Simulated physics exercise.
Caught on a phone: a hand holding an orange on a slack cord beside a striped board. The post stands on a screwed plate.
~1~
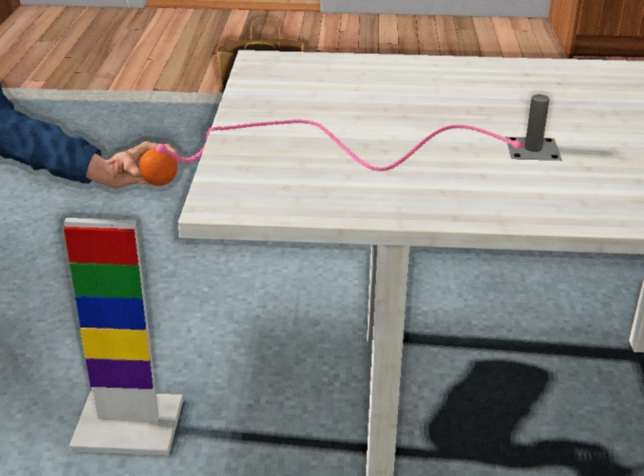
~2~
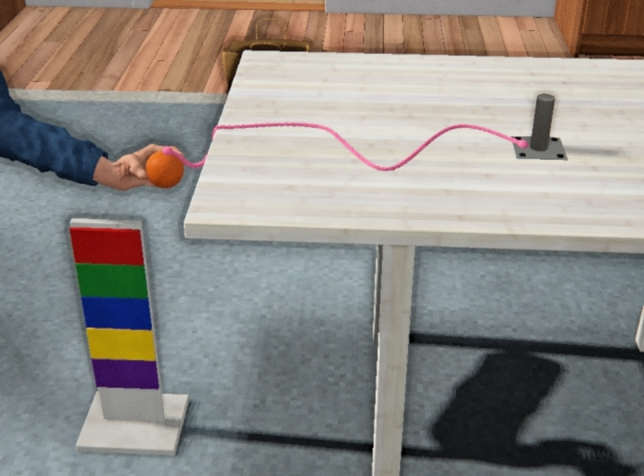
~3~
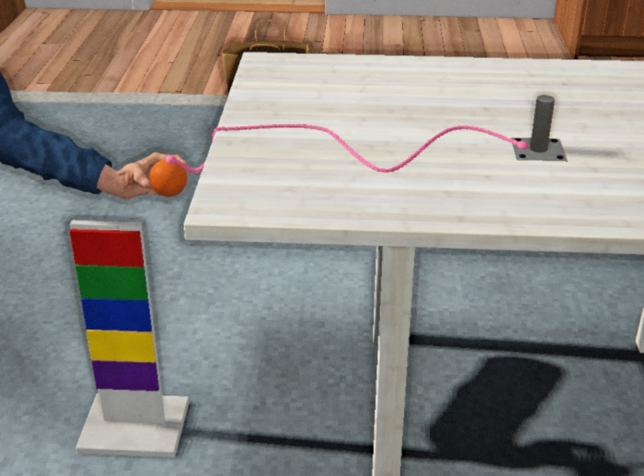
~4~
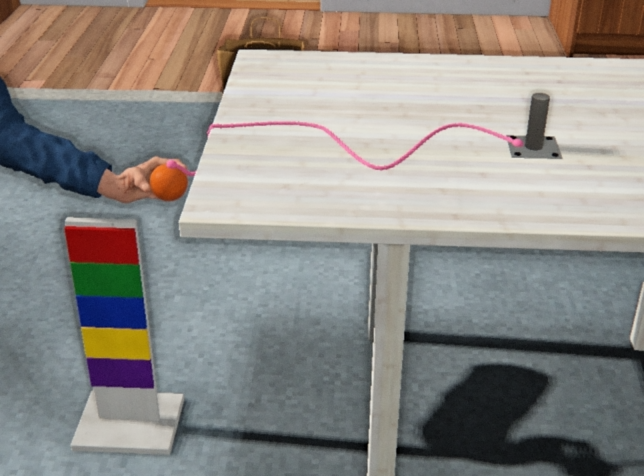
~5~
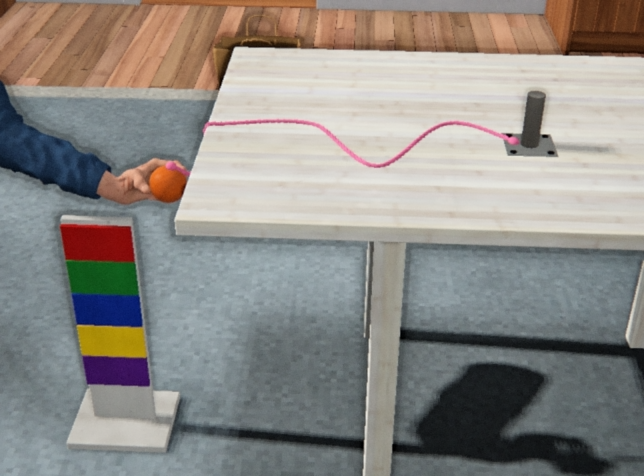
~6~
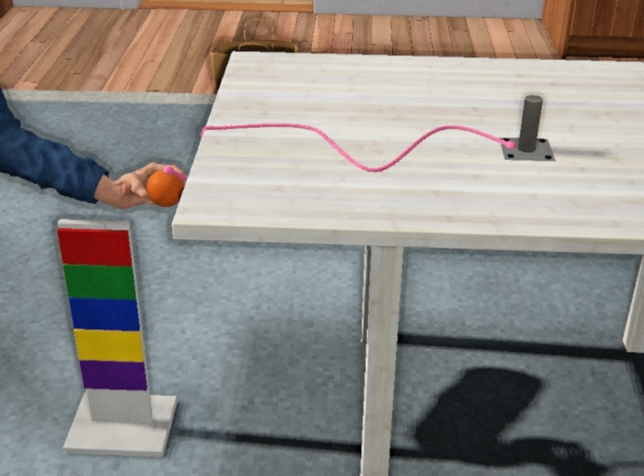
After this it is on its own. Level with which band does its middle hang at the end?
Its middle rests at the blue band.
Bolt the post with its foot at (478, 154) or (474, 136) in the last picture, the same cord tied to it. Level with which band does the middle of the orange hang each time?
Taking them in turn: Yellow; yellow.
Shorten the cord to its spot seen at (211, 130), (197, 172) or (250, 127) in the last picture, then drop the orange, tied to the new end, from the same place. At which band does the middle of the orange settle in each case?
Taking them in turn: Red; green; none, it hangs higher.
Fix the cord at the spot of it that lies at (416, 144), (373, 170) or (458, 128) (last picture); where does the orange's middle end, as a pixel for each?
Near (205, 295), (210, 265) and (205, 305).
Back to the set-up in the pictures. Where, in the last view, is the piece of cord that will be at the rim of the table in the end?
At (313, 129), roughly.
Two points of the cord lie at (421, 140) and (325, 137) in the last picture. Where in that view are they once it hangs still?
The first at (391, 143), the second at (221, 136).
Soon after, orange near (241, 322); level with blue.
After that, orange near (193, 308); level with blue.
In the end, orange near (208, 312); level with blue. The blue one.
